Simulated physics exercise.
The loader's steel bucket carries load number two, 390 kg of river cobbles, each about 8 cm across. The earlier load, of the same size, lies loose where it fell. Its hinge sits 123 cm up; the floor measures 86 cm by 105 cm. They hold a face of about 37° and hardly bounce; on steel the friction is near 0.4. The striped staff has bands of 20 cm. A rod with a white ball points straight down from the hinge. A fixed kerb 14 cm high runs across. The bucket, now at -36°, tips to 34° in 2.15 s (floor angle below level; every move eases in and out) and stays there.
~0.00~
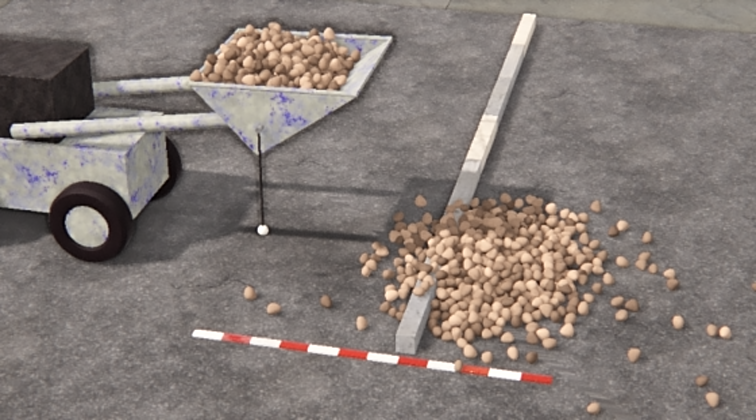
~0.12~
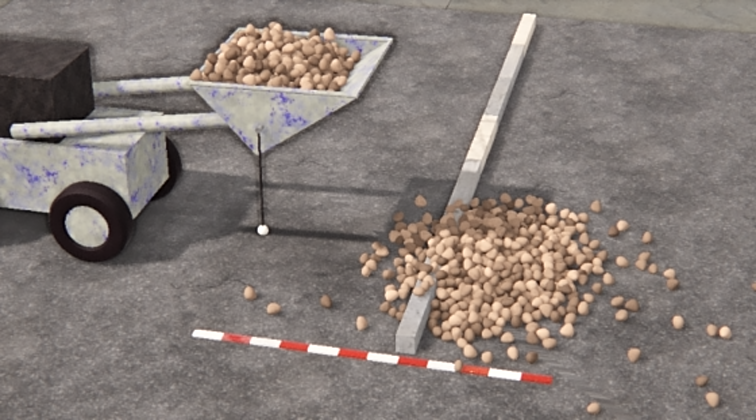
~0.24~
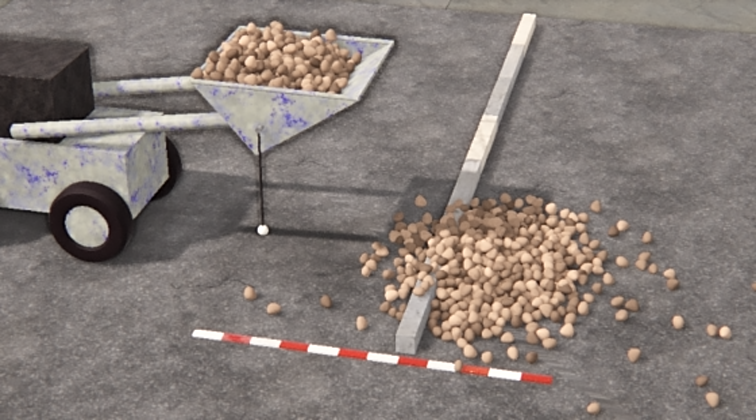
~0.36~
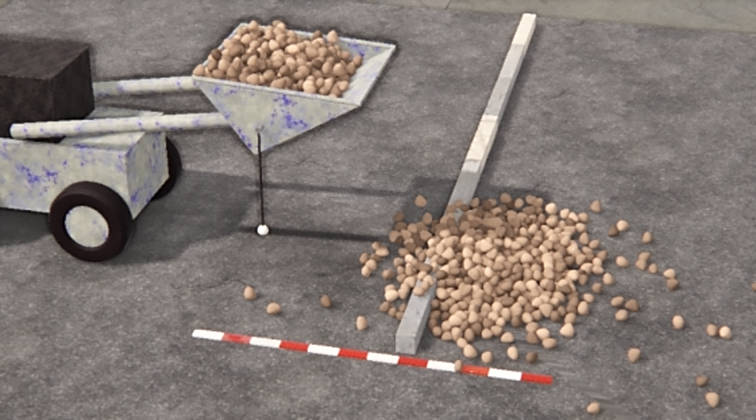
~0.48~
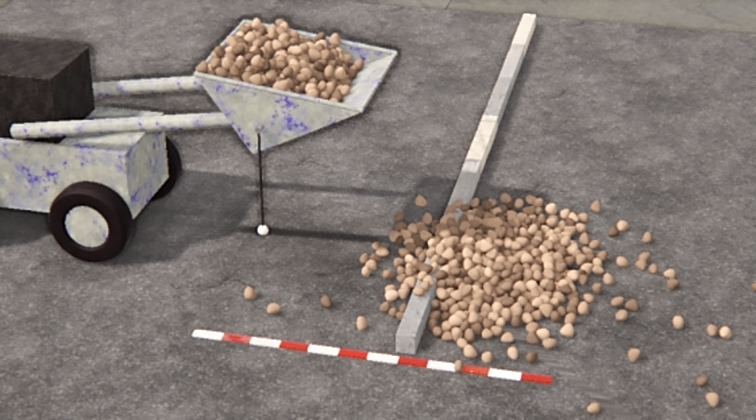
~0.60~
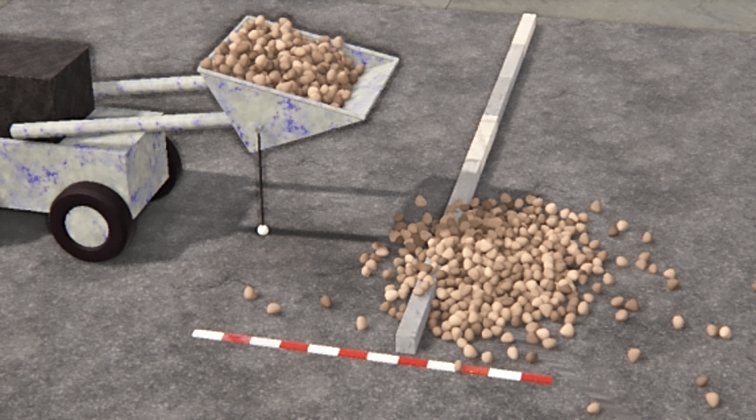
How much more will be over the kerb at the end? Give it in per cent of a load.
About 9 per cent.
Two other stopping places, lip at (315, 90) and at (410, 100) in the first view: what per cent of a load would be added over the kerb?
First some 0, then 60 per cent.
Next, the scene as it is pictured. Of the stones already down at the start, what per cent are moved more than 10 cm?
Roughly 0 per cent of them.
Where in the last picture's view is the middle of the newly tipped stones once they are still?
Their middle is at about (400, 249).
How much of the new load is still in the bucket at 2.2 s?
It holds some 30 per cent.
After 1.6 s the floor is at 23°; in per cent of one load, 93 in the bucket, 20 on this side of the kerb, 87 over the kerb; the foremost stones are at (704, 324).
After 2.2 s the floor is at 34°; in per cent of one load, 29 in the bucket, 83 on this side of the kerb, 88 over the kerb; the foremost stones are at (704, 324).
After 2.6 s the floor is at 34°; in per cent of one load, 5 in the bucket, 103 on this side of the kerb, 92 over the kerb; the foremost stones are at (704, 324).
After 5.1 s the floor is at 34°; in per cent of one load, 0 in the bucket, 104 on this side of the kerb, 96 over the kerb; the foremost stones are at (704, 324). Net gain over the kerb, 9.
